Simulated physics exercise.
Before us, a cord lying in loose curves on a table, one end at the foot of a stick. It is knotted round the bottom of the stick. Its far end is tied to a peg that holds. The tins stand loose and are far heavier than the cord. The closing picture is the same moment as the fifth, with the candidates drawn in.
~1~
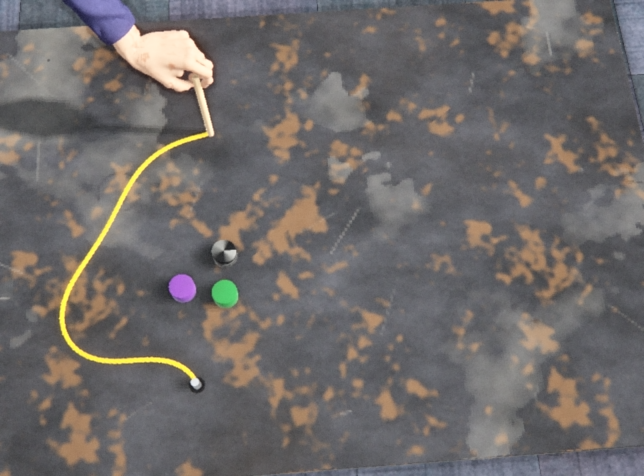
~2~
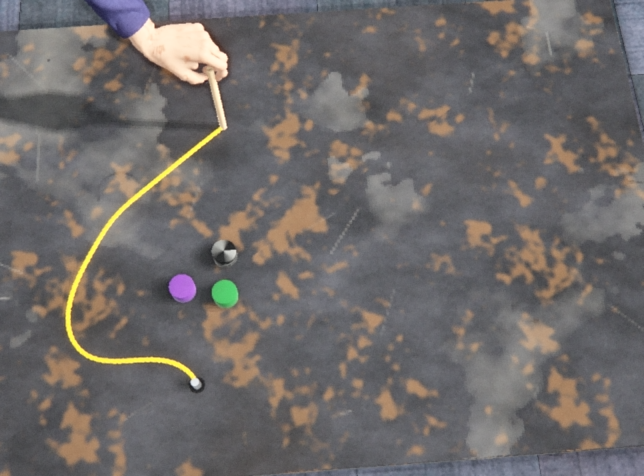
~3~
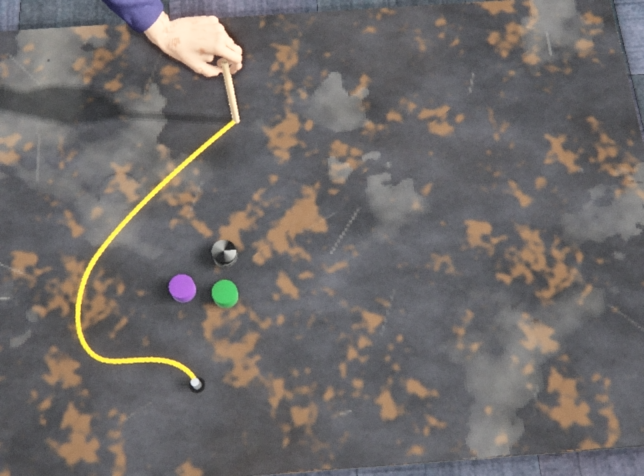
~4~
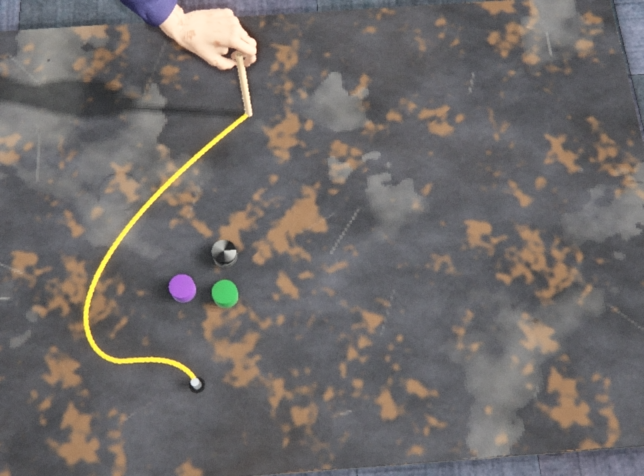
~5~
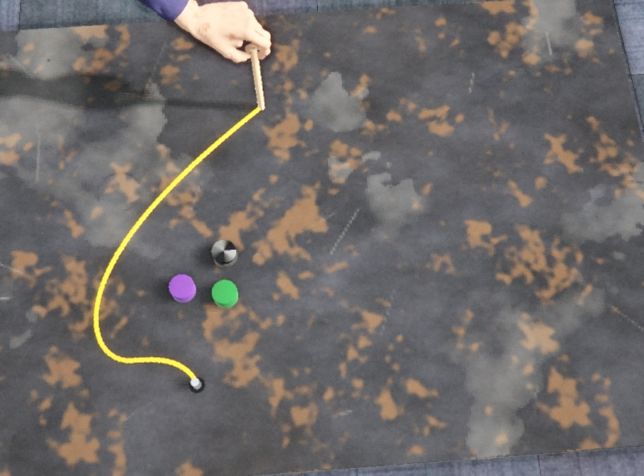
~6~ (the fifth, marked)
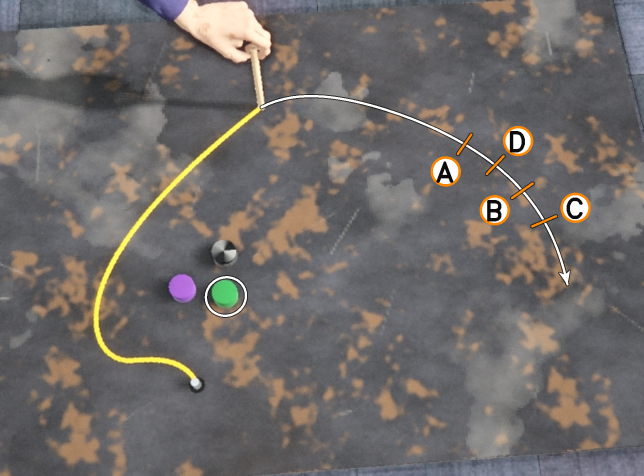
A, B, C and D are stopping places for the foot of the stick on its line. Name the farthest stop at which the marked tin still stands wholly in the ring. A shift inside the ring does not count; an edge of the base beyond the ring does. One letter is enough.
Up to mark A.
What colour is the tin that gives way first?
The purple one.
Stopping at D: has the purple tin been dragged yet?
By then, yes.
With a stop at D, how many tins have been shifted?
By then, three.
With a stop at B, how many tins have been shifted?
By then, three.
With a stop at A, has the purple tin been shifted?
Yes.
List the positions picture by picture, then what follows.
In the first frame, black tin (225, 254); green tin (225, 294); purple tin (183, 289).
In the second frame, purple tin (183, 289); peg (196, 384).
In the third frame, black tin (225, 254); green tin (225, 294).
In the fourth frame, purple tin (183, 289); peg (196, 384).
In the fifth frame, black tin (225, 254); green tin (225, 294); purple tin (183, 289).
On the marked copy, A at (465, 144); B at (522, 191); C at (544, 221); D at (495, 165); the ring at (226, 296); the route from (261, 107) via (447, 134) to (567, 284).
Taking A. A third of the way, foot of the stick (334, 98); green tin (225, 294).
Two thirds of the way, foot of the stick (406, 117); green tin (225, 294).
When it is over, foot of the stick (464, 145); black tin (229, 257); green tin (228, 295); purple tin (204, 291); the green tin is still in its ring.
As for the rest, B drags the ringed tin to (252, 302); C drags the ringed tin to (259, 308); D drags the ringed tin to (241, 297).
